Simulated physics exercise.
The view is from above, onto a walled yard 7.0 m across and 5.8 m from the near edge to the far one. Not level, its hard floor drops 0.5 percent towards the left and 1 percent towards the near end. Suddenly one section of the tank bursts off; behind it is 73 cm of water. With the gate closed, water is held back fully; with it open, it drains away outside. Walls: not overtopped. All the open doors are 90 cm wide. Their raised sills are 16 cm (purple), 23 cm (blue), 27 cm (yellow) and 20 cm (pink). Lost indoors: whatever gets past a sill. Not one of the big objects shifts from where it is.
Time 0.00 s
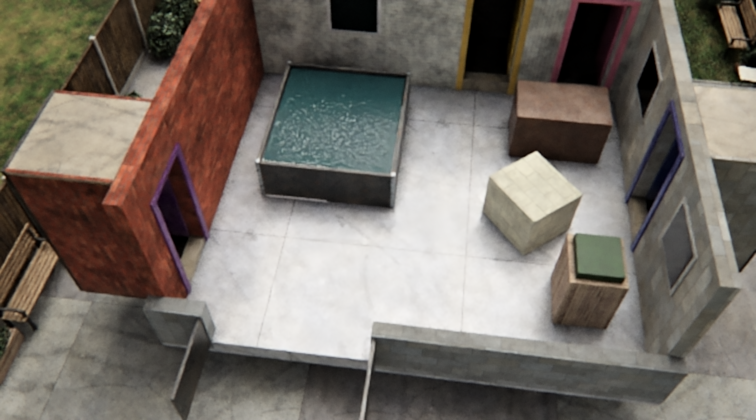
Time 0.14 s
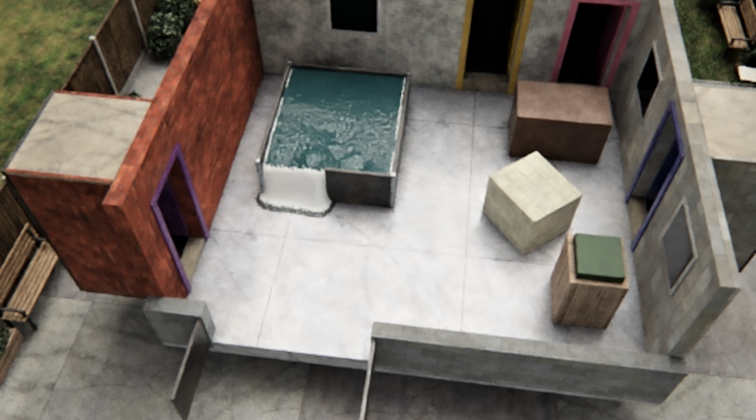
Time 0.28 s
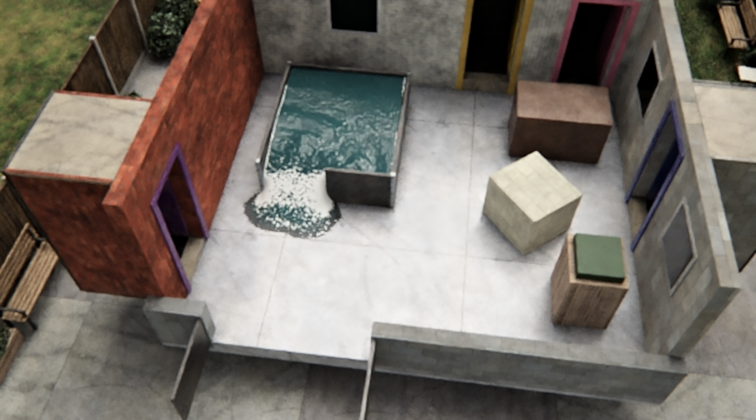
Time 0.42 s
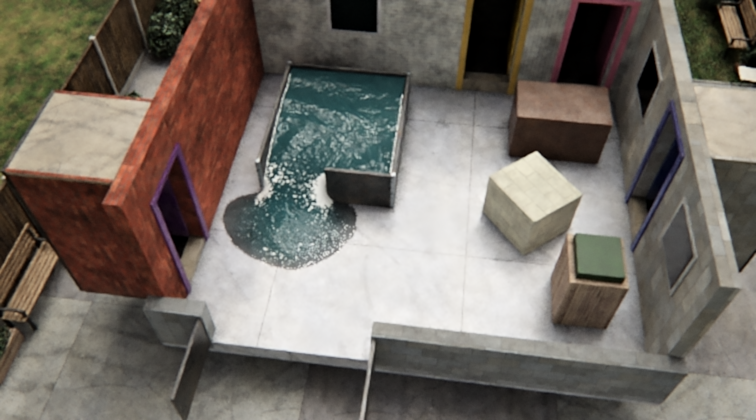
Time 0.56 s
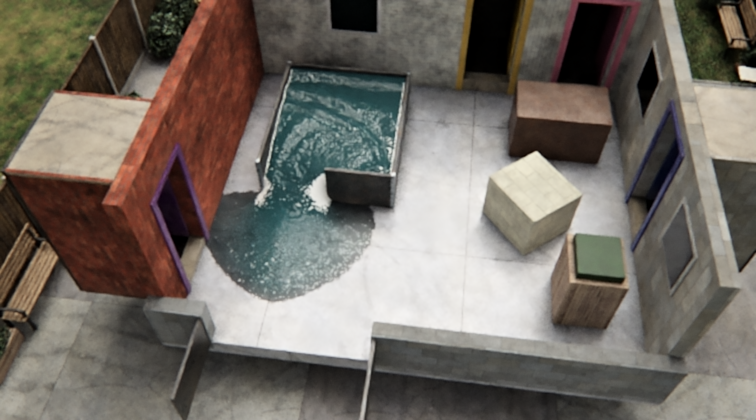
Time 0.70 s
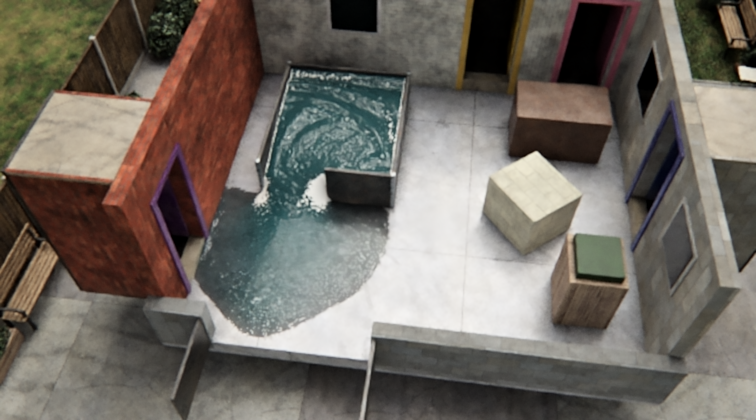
Water burst through the front left of a tank in a walled yard, foaming onto the pale floor, then spread in a widening dark pool toward the red wall and the near edge.
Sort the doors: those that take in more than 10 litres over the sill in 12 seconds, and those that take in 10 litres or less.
Sorted: The purple door takes in more; the blue door takes in 10 litres or less; the yellow door takes in 10 litres or less; the pink door takes in 10 litres or less.
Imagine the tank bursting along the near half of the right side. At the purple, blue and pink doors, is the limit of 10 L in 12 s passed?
The purple door comes out less than that, the blue door less than that and the pink door less than that.
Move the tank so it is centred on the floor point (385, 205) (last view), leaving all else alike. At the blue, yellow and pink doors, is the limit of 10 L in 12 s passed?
At the blue door the limit is not exceeded, at the yellow door not exceeded, at the pink door not exceeded.
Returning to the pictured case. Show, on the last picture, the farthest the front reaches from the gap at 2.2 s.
Somewhere around (488, 359).
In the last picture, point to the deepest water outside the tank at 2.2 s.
About (179, 323).
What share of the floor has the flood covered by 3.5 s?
Roughly 35 % of the floor.
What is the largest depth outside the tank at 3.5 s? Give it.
Peak depth: Approx. 31 cm.
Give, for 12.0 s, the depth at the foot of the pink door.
Around 0.0 cm deep.
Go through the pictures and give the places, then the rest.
In the first picture, still water, 73 cm deep, in the tank at (338, 119).
In the second picture, the front is at (327, 208), 0.6 m from the gap at (296, 186); 0.2 m2 of floor is under water; 73 cm left at the back of the tank.
In the third picture, water pours out at (296, 187) and has run 0.9 m, to (322, 230); typically 11 cm deep outside, 73 cm at the tank's back.
In the fourth picture, water pours out at (296, 188) and has run 1.4 m, to (296, 264); typically 8 cm deep outside, 73 cm at the tank's back.
In the fifth picture, the front is at (285, 296), 2.0 m from the gap at (296, 188); 3.9 m2 of floor is under water; 72 cm left at the back of the tank.
In the sixth picture, water pours out at (296, 187) and has run 2.7 m, to a hidden place; typically 5 cm deep outside, 67 cm at the tank's back.
After 1.4 s water covers 25 % of the floor and is deepest (56 cm) near (179, 323); purple door 27 cm at the sill, 1 L in, blue door not reached, yellow door not reached, pink door not reached.
After 2.2 s water covers 25 % of the floor and is deepest (50 cm) near (179, 323); purple door 24 cm at the sill, 29 L in, blue door not reached, yellow door not reached, pink door not reached.
After 3.5 s water covers 35 % of the floor and is deepest (31 cm) near (179, 323); purple door 24 cm at the sill, 75 L in, blue door not reached, yellow door not reached, pink door not reached.
After 7.0 s water covers 45 % of the floor and is deepest (17 cm) near (179, 323); purple door 15 cm at the sill, 120 L in, blue door not reached, yellow door not reached, pink door not reached.
After 12.0 s water covers 55 % of the floor and is deepest (9 cm) near (179, 323); purple door 8 cm at the sill, 121 L in, blue door not reached, yellow door not reached, pink door not reached.
